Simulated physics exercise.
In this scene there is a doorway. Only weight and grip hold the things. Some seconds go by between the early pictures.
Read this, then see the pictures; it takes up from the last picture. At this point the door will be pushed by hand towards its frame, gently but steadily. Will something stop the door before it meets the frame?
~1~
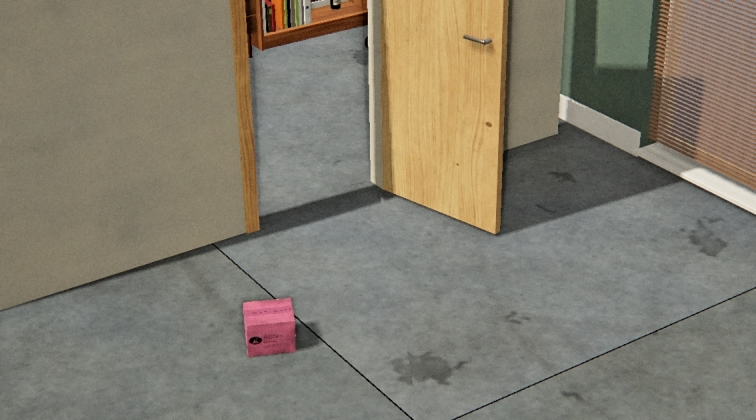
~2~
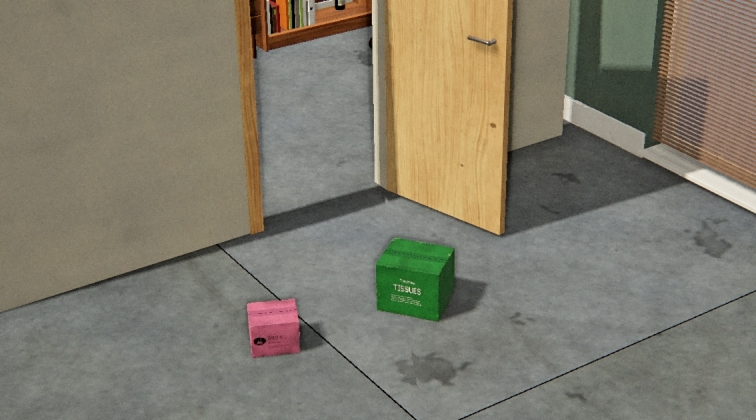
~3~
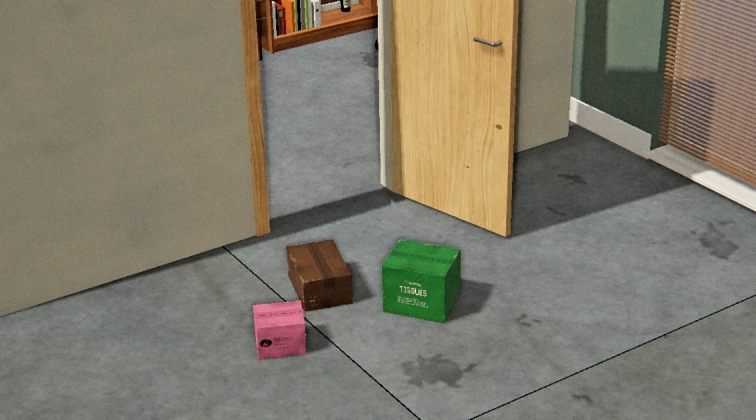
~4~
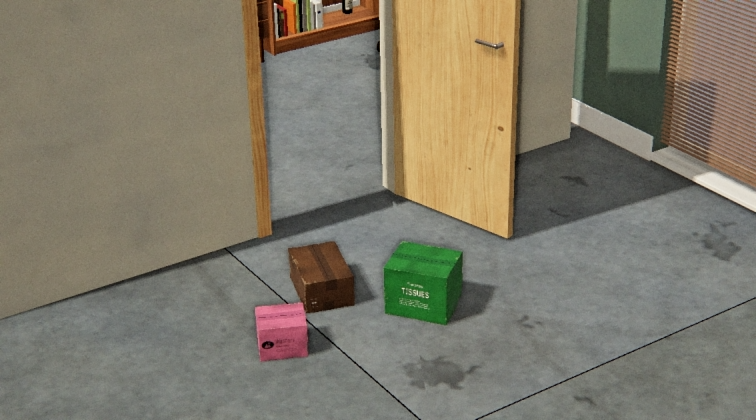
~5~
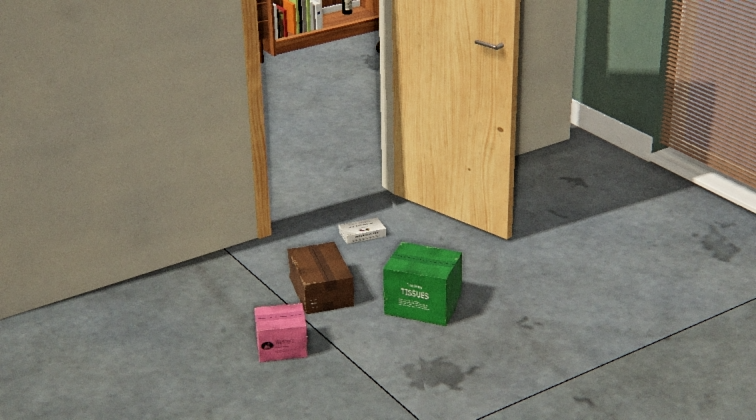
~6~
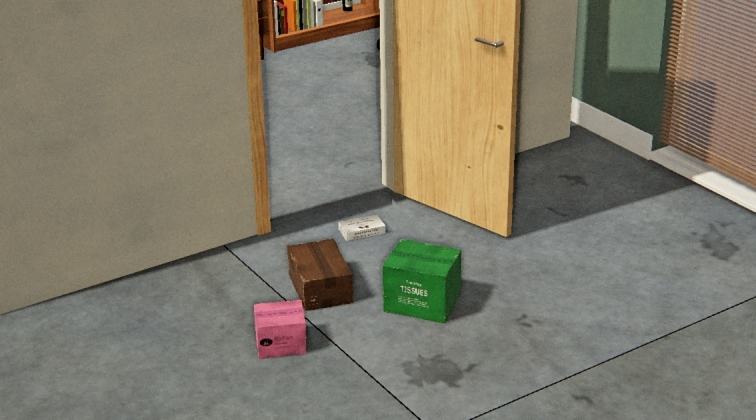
I'd say the door gets there this time.
Then, 0.60 s later than the last frame, door 75° open.
Then, 1.00 s later than the last frame, door 38° open; white packet moved a little near (341, 226).
Then, 1.20 s later than the last frame, door 18° open; white packet moved about its own width near (315, 222).
Then, 1.40 s later than the last frame, door 1° open; white packet moved well along near (294, 212).
When it is over, door 0° open; moved from the start, white packet; the other 3 as before. End places, in pixels of the last picture, white packet near (285, 206).
